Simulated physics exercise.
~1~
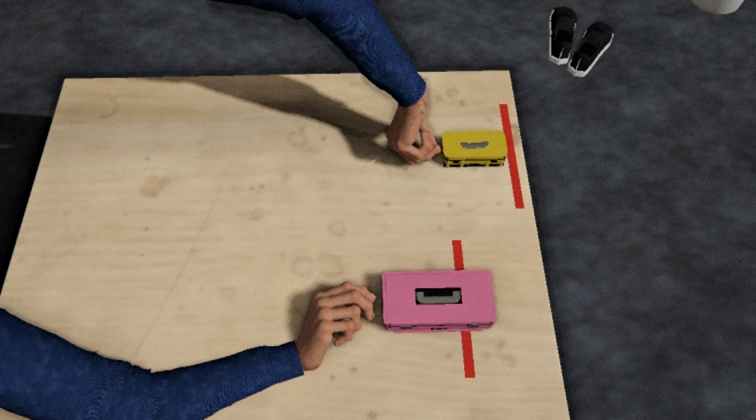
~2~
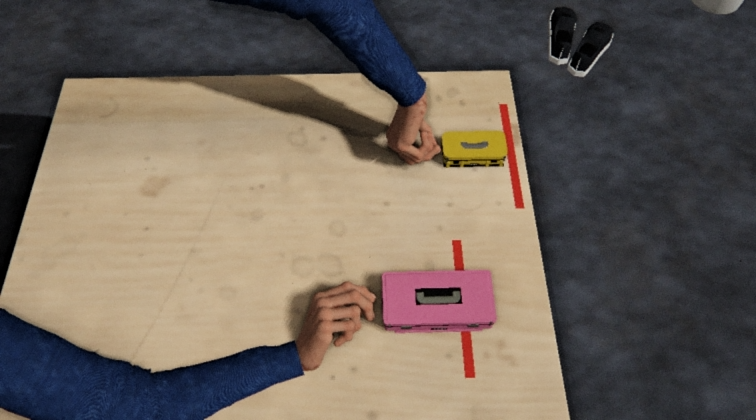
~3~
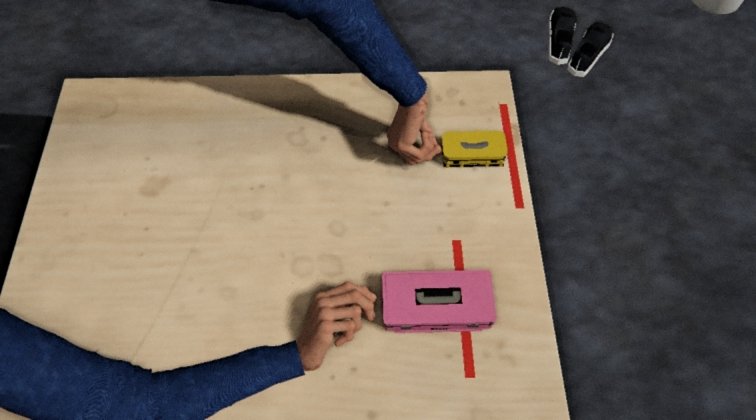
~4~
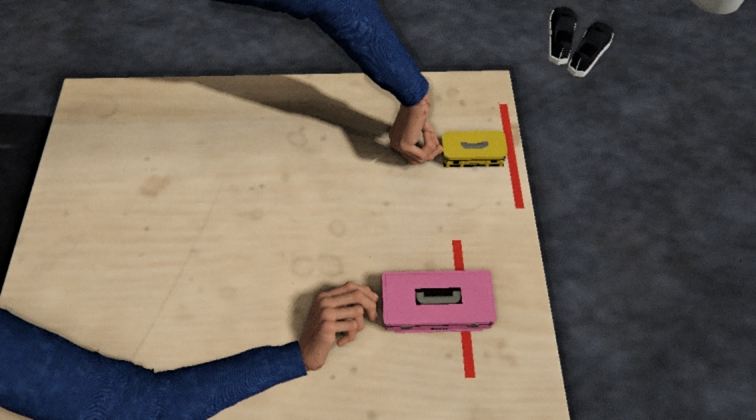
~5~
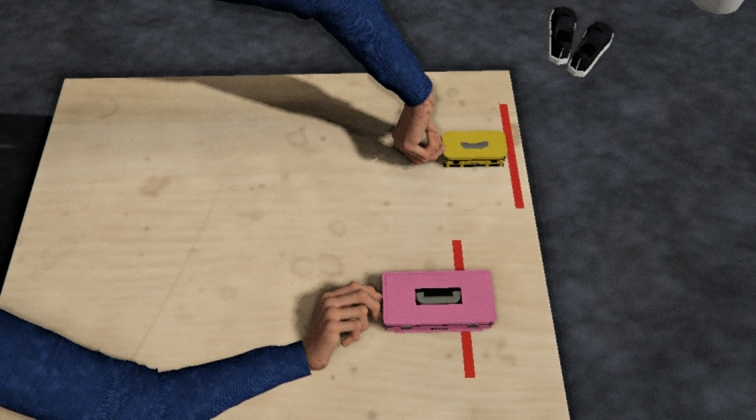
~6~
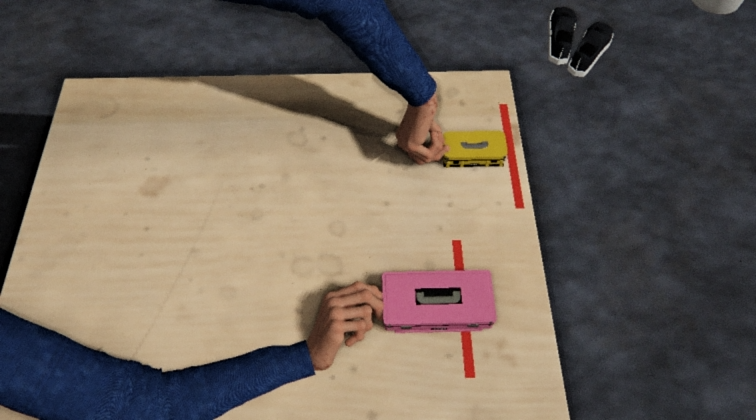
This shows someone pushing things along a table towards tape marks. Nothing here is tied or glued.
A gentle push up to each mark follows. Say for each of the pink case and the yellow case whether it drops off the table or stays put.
Outcome - pink case: Stays put, yellow case: Drops off.
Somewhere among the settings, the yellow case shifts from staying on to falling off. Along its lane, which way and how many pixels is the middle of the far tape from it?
That's a move of 20 pixels to the left.
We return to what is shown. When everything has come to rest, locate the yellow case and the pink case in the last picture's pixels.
In order: (477, 306); (524, 299).
Then, 1.72 s on from there, pink case displaced about its own width near (519, 299); yellow case turned 40° from its first pose near (544, 157).
In the end, the pink case is still on the table, near (524, 299); the yellow case drops to the floor, near (477, 306).
